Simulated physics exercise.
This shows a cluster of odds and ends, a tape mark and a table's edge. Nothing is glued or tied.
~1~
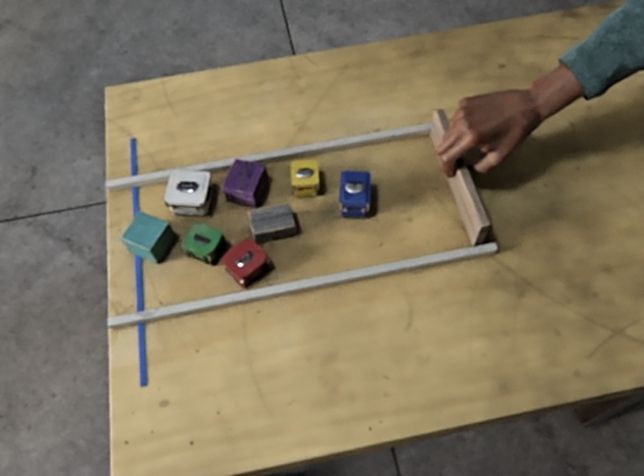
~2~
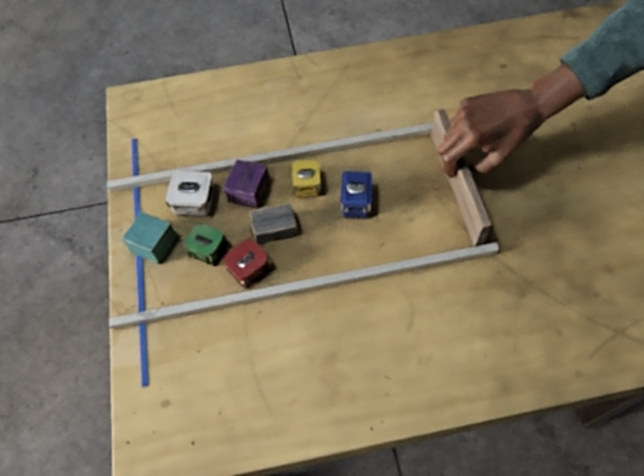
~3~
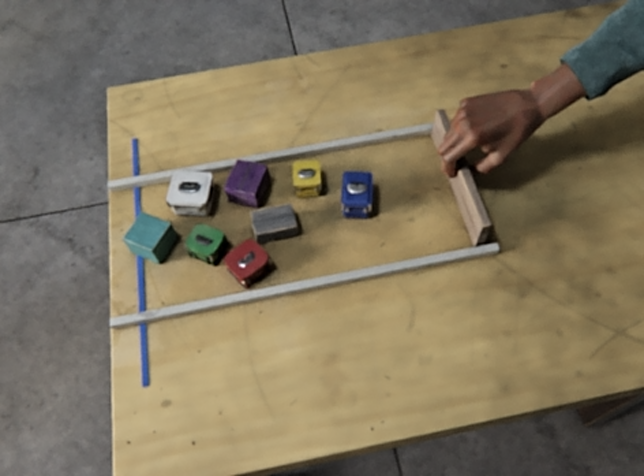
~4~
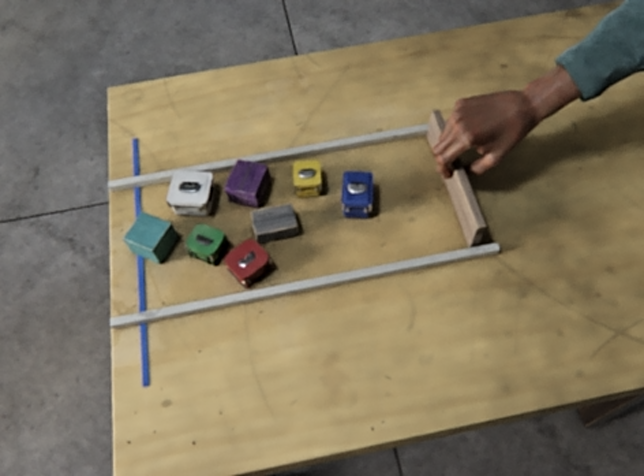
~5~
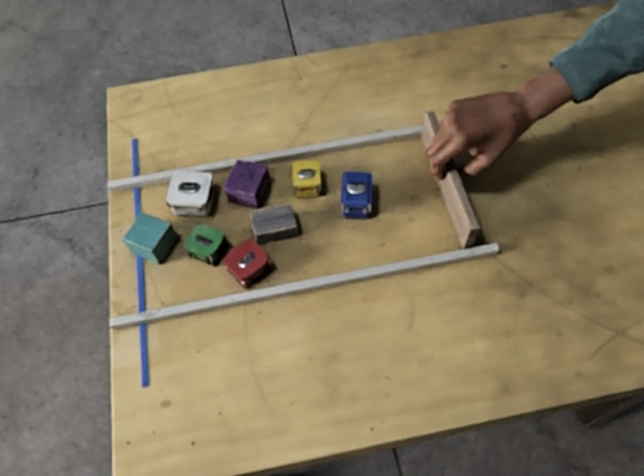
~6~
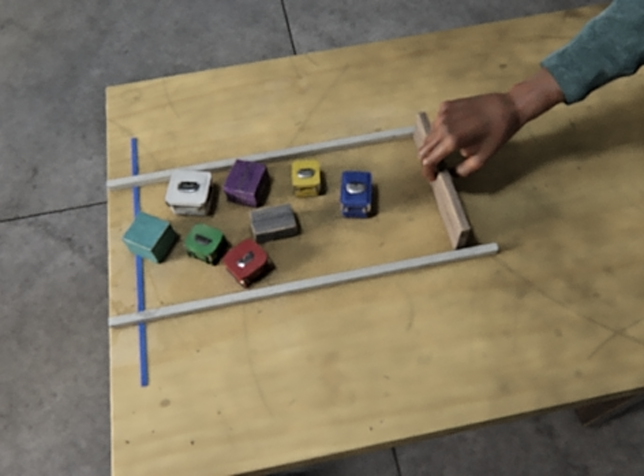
On a wooden table, a hand slides a board slightly left toward several small objects.
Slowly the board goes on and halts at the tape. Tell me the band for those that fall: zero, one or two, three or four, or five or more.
As it turns out, the number that fall off is five or more.
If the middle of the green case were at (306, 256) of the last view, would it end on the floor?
It survives.
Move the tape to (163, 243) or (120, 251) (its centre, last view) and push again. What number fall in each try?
Down on the floor: 2 and 8.
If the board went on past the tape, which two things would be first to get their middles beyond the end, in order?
The order is the white case, then the green case.
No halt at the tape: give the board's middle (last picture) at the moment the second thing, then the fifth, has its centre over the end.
About (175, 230), then (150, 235).
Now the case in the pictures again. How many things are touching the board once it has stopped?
It touches 3.
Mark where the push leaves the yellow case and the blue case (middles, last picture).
First (119, 202), then (120, 241).
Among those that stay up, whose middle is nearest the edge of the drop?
The red case.
A little later, none off yet; turquoise block at rest near (150, 237); white case at rest near (191, 194); green case at rest near (206, 244).
Next, none off yet; turquoise block at rest near (147, 237); white case shifted a little near (175, 197); green case shifted about its own width near (173, 256).
Later still, none off yet; turquoise block shifted a little near (129, 238); white case shifted well along near (97, 211); green case shifted well along near (113, 296).
When it is over, the number that fall off is five or more; down, grey box, purple box, green case, white case and turquoise block.
